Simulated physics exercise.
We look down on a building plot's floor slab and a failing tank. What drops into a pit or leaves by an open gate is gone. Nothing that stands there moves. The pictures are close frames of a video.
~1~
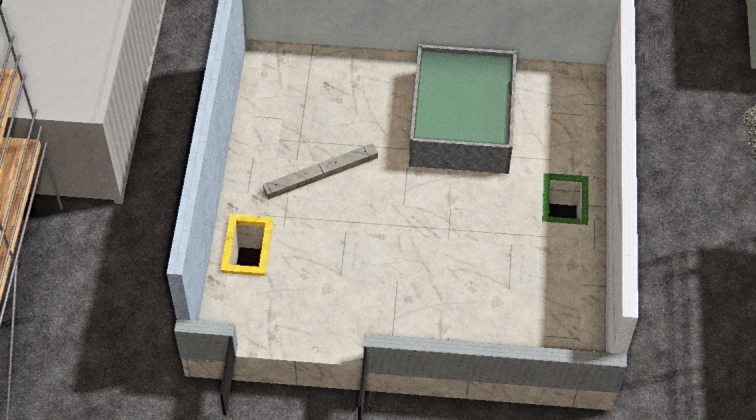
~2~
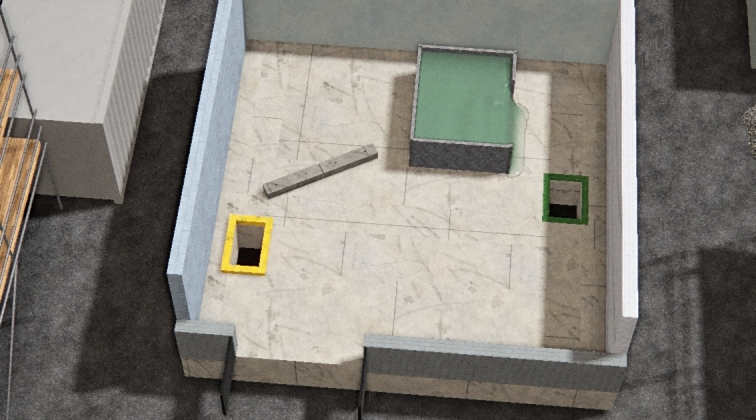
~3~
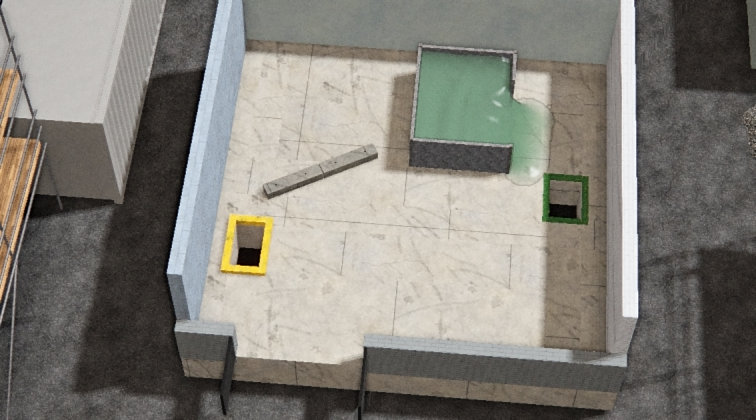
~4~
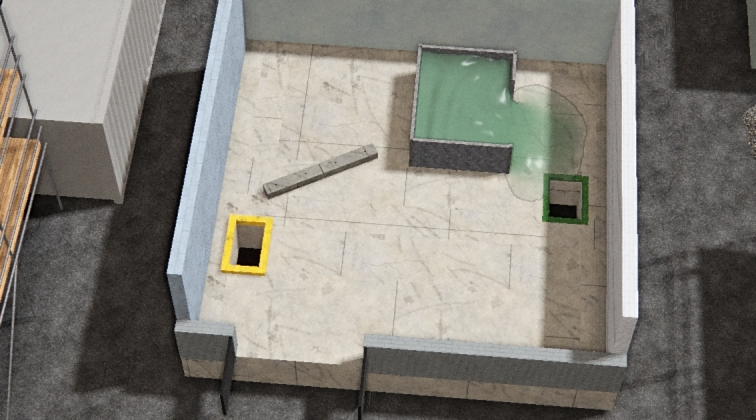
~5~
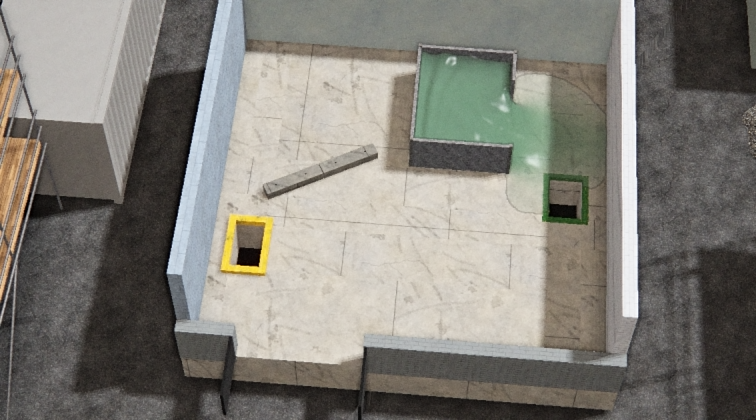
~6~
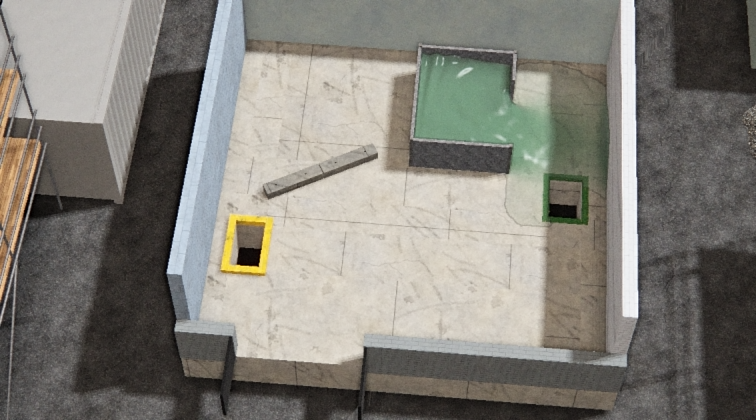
In this clip, a dark-walled tank of green liquid on a pale, walled floor slab opens on its right side, and the liquid pours out, spreading rightward across the floor toward the right wall, near a green-framed pit.
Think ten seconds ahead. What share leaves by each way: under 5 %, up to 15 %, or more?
In the end: The gate takes less than 5 %; the green pit takes more than 15 %; the yellow pit takes less than 5 %.
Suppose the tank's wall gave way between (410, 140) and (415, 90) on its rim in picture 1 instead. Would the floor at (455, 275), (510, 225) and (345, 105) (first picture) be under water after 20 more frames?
In that order: Free of water, free of water, covered.
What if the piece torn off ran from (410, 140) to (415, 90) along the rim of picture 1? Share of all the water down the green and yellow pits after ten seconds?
In per cent: Green 2, yellow 4.
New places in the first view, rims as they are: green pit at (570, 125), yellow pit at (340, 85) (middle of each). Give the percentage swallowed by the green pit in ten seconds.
Per cent: Green 45.
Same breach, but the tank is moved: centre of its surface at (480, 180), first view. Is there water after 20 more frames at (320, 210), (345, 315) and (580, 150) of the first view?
In that order: Dry, covered, flooded.
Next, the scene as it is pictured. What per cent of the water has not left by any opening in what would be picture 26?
Some 78 per cent.
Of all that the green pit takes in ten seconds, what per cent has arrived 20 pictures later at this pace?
Roughly 55 per cent.
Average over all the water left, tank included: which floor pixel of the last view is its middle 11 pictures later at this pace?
Around (520, 137).
A moment on, water covers 15 % of the floor; the gate 0 %, the green pit 5 %, the yellow pit 0 %.
Next, water covers 25 % of the floor; the gate 0 %, the green pit 13 %, the yellow pit 0 %.
Then, water covers 35 % of the floor; the gate 0 %, the green pit 22 %, the yellow pit 0 %.
Later, water covers 60 % of the floor; the gate 0 %, the green pit 33 %, the yellow pit 0 %.
In the end, water covers 85 % of the floor; the gate 1 %, the green pit 41 %, the yellow pit 0 %.
